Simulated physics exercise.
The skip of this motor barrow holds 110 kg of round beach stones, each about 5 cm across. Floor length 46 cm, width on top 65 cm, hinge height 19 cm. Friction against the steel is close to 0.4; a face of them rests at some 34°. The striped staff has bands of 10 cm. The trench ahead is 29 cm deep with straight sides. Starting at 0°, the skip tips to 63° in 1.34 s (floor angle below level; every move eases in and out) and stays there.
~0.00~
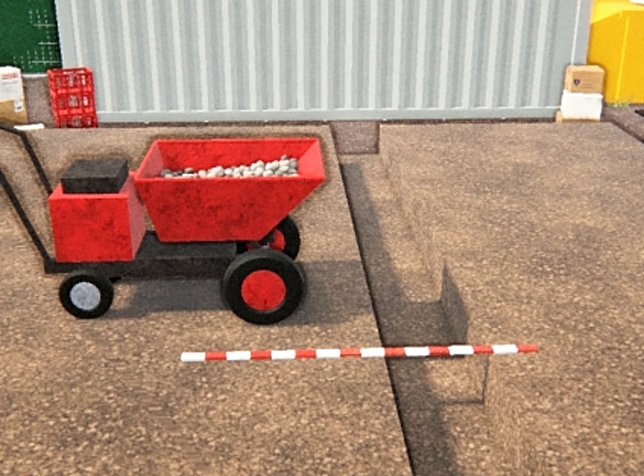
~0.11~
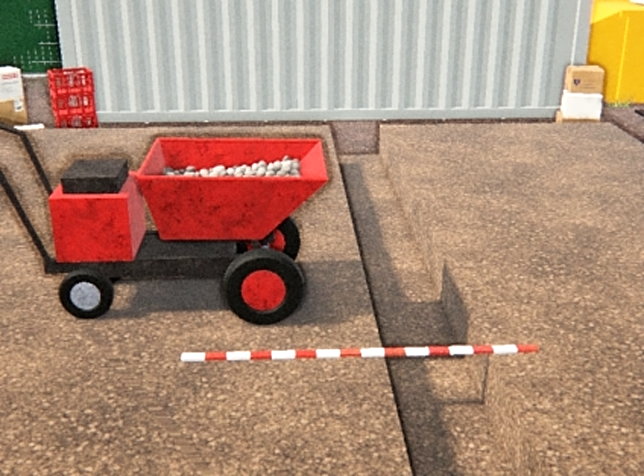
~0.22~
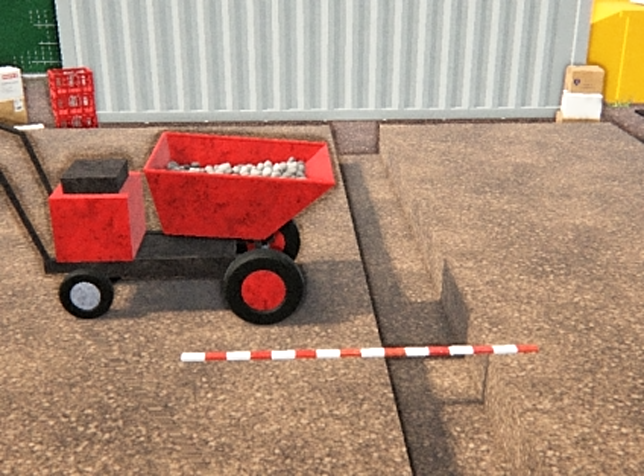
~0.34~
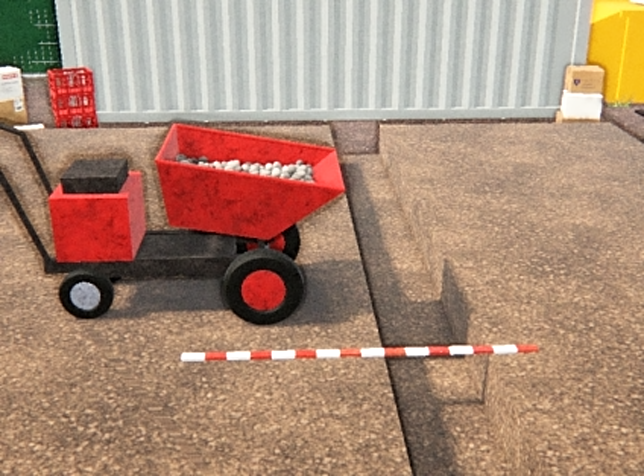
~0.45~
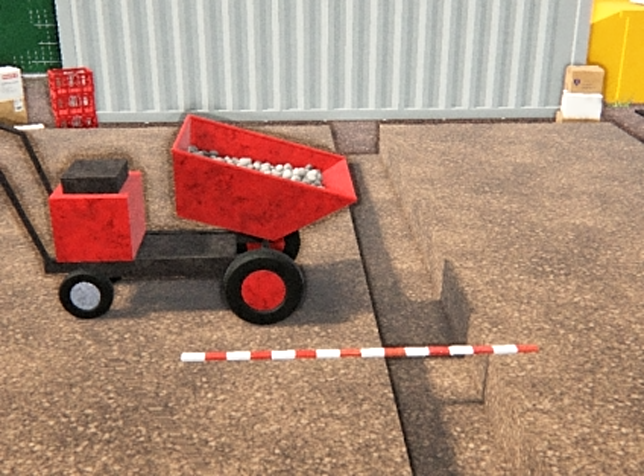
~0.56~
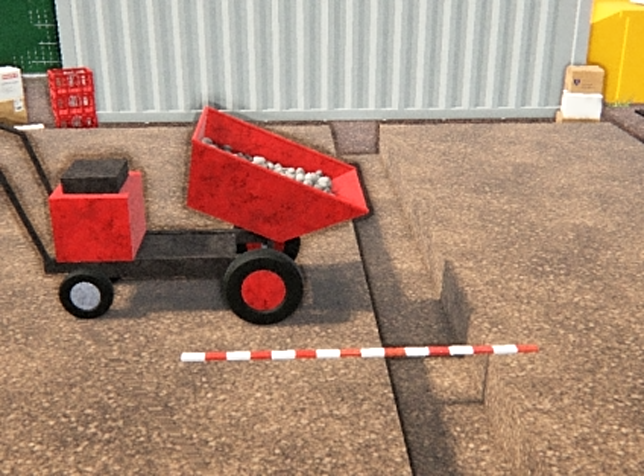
Red skip of pale round stones on a parked motor barrow tilting steadily forward to the right, its lip lowering beside a trench.
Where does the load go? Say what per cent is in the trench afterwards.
Some 100 per cent of it.
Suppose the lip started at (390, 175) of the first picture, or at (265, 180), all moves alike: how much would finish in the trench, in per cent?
First some 40, then 80 per cent.
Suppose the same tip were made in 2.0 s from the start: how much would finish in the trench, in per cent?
In that case some 100 per cent.
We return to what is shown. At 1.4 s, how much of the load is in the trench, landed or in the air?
Some 30 per cent.
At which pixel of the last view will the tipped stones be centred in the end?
Their middle is at about (425, 333).
After 1.0 s the floor is at 53°; 100 % in the skip; the foremost stones are at (377, 242).
After 1.4 s the floor is at 63°; 69 % in the skip, 31 % in the trench; the foremost stones are at (459, 330).
After 1.8 s the floor is at 63°; 30 % in the skip, 70 % in the trench; the foremost stones are at (452, 317).
After 3.7 s the floor is at 63°; 0 % in the skip, 100 % in the trench; the foremost stones are at (453, 324).
